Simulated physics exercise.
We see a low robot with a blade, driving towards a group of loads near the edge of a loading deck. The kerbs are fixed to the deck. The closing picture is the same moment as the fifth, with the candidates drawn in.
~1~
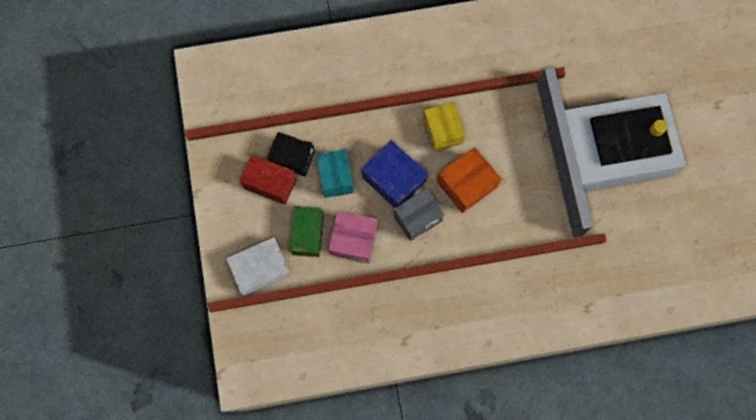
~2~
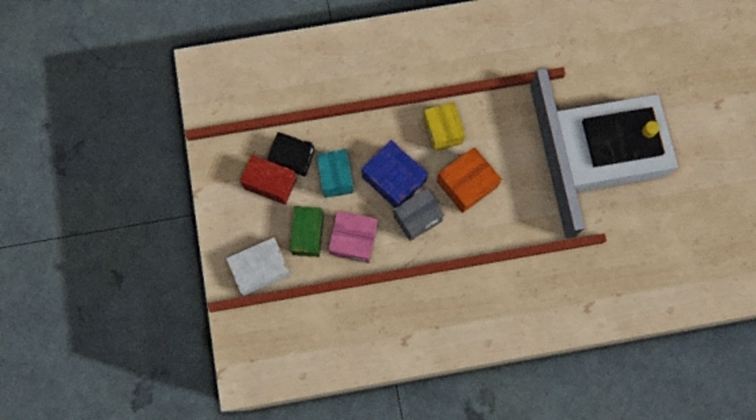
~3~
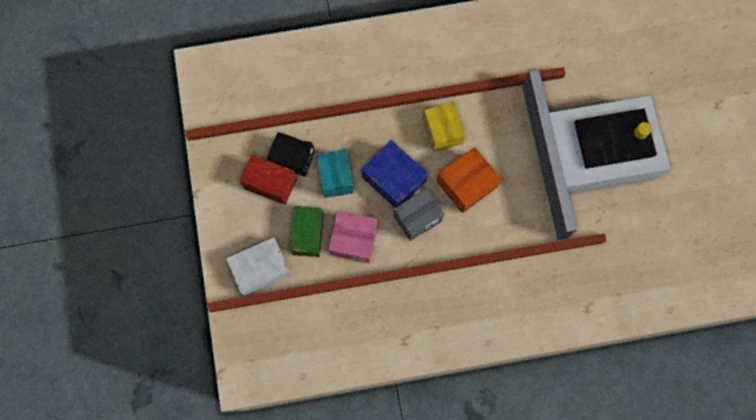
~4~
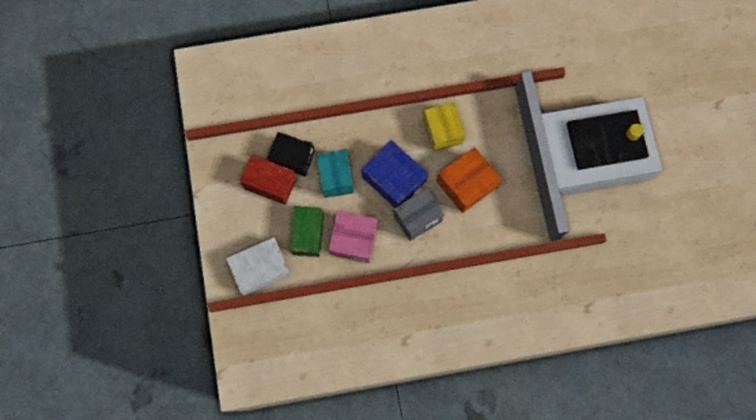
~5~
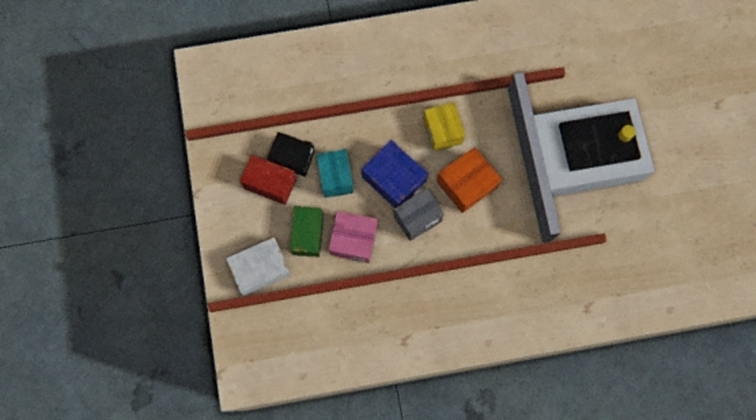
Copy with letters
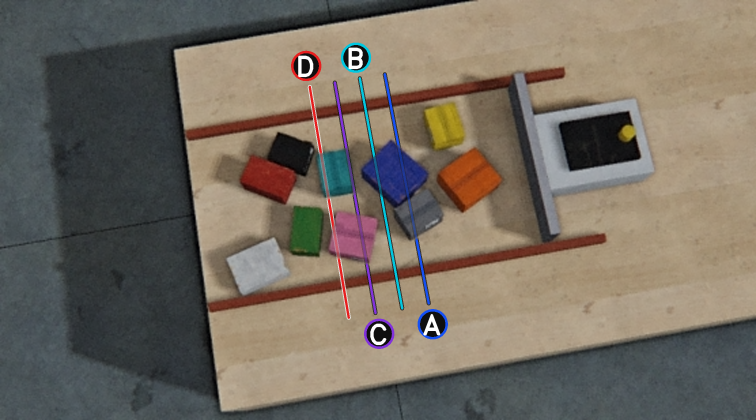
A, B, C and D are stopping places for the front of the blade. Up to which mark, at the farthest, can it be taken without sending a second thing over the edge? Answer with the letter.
D is the last line within the limit.
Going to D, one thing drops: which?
It is the red crate.
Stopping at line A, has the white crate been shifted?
By then, no.
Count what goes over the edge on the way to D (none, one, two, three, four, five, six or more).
By then, one.
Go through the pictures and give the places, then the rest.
Green crate (307, 232); black parcel (291, 154); turquoise box (335, 173), in the first picture.
Robot (618, 138); grey parcel (419, 215), in the second picture.
Robot (610, 139); blue crate (394, 175), in the third picture.
Robot (602, 140); red crate (268, 180), in the fourth picture.
Robot (594, 142); yellow parcel (444, 127); green crate (307, 232); black parcel (291, 154), in the fifth picture.
On the copy, A at (406, 185); B at (380, 190); C at (354, 194); D at (329, 198).
On D. First, robot (520, 154); yellow parcel (429, 129); grey parcel (407, 222).
Then, robot (447, 167); red crate (234, 187); black parcel (266, 148).
Finally, robot (390, 177); red crate over the edge; white crate (211, 276); one fallen.
By contrast, A is within the limit but short; B is within the limit but short; C is within the limit but short.
